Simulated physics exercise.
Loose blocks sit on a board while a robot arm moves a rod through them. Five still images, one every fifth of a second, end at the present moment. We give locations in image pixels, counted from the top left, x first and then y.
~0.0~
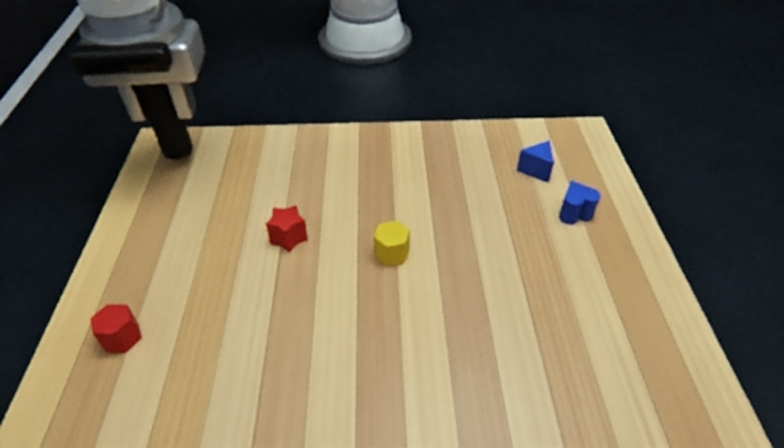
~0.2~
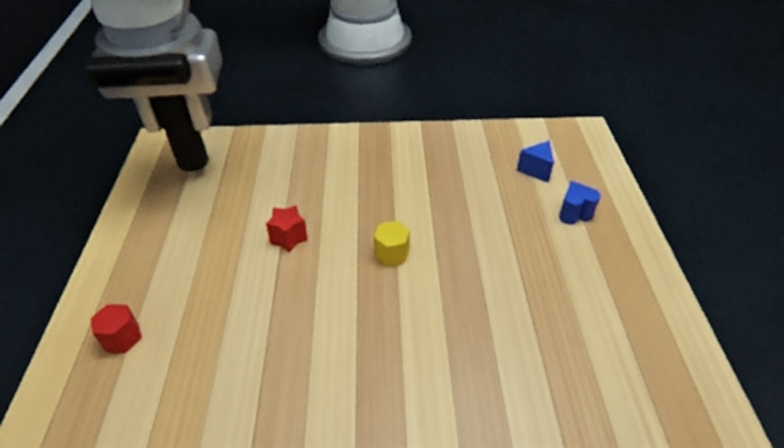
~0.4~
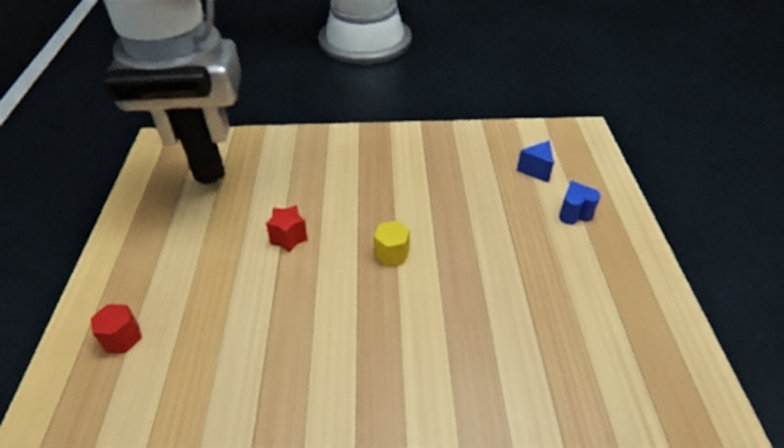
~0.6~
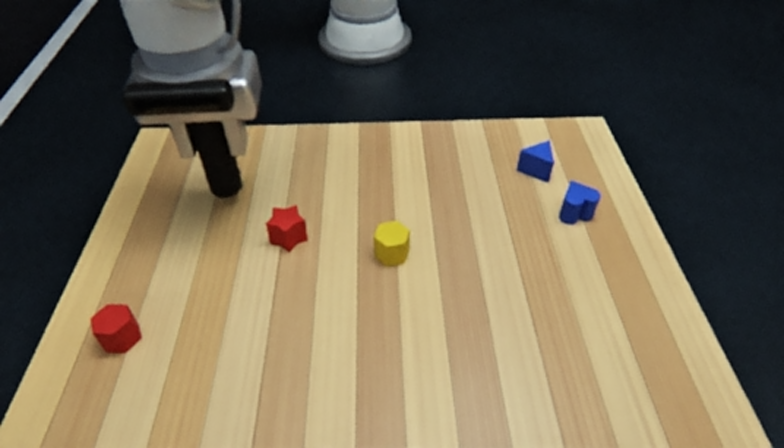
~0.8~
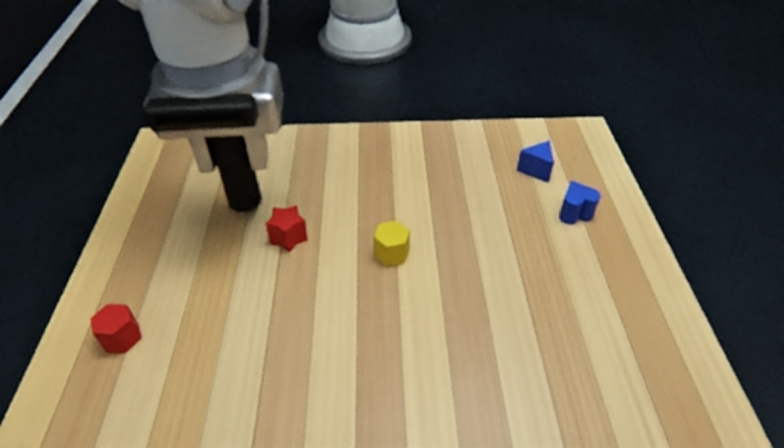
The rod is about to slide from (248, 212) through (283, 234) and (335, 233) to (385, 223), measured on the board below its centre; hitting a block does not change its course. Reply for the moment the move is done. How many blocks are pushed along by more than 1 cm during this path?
My guess is one.
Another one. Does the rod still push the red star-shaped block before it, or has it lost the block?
The rod no longer has it in front.
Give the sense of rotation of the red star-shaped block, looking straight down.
Short answer: Clockwise.
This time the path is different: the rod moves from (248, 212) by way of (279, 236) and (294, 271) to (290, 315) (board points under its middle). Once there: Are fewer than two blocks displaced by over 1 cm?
My answer is yes.
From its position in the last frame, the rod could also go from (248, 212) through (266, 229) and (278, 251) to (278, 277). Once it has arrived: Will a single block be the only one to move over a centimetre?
That would be a yes.
On the path given first. One third of the way, rod (282, 224); red star-shaped block (307, 224), turned 15° clockwise.
Two thirds of the way, rod (334, 222); red star-shaped block (346, 232), turned 50° clockwise.
At the end, rod (385, 212); red star-shaped block (352, 232), turned 75° clockwise; yellow six-sided block still.
